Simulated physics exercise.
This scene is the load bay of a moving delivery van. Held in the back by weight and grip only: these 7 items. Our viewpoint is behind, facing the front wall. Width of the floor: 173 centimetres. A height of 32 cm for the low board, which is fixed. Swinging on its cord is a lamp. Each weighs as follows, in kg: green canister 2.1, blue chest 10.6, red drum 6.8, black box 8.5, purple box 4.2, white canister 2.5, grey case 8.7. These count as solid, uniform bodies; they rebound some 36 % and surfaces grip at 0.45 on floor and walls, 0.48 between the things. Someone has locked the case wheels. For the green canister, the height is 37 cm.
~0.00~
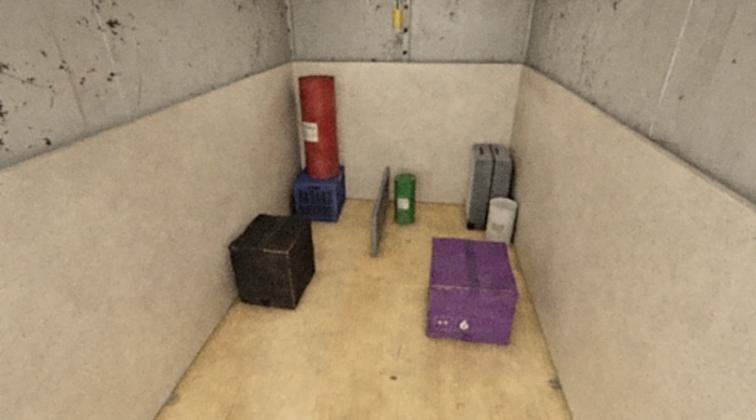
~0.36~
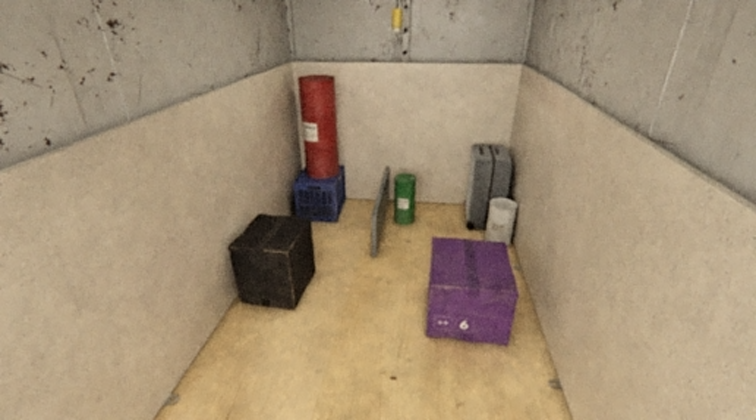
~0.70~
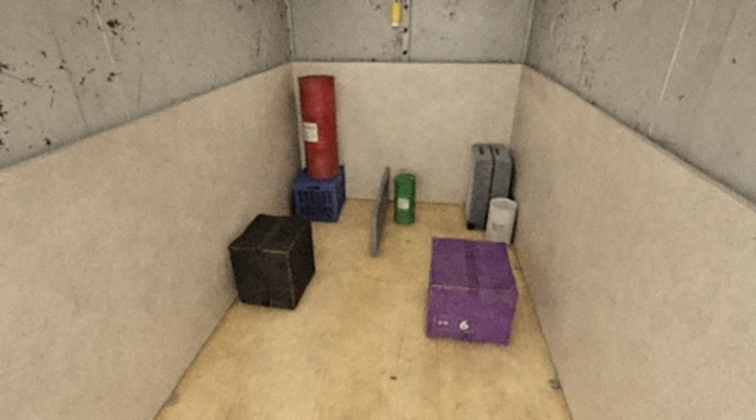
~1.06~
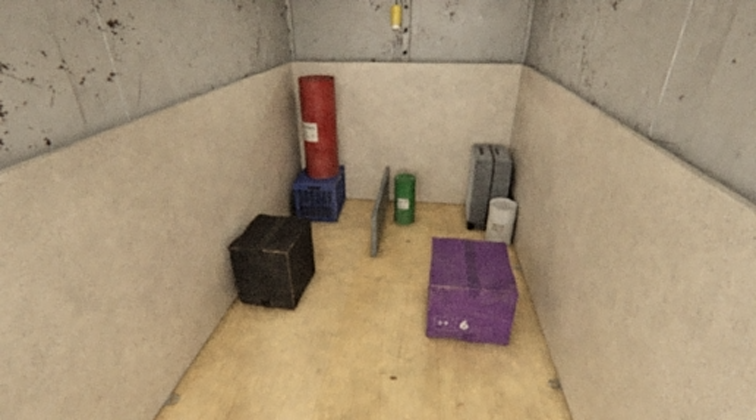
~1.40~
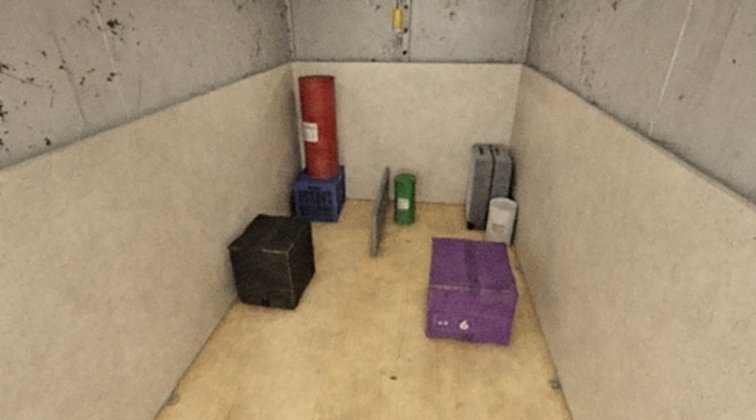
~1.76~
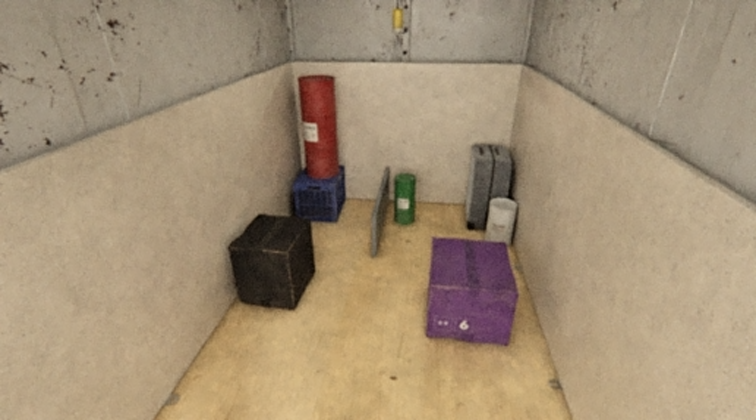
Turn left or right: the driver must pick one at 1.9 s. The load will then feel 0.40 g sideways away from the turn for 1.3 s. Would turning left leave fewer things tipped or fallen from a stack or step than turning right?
The van will fare best going right.
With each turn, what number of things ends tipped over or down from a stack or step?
A left turn gives 2, a right turn gives 0.
Turning left. Around 2.86 s, push 0.40 g right; red drum at 29° to upright.
Around 3.26 s, no push; red drum now down from a stack or step; green canister at 15° to upright near (411, 199).
Around 3.76 s, no push; green canister at 61° to upright near (429, 208).
Finally (4.5 s), down from a stack or step, red drum; on their side or leaning hard in the back, green canister; the other 5 still in place (within 15 cm). Final places as that camera would see them, green canister near (443, 222), blue chest near (322, 192).
Turning right instead, nothing is lost, 0 of 7 in all.
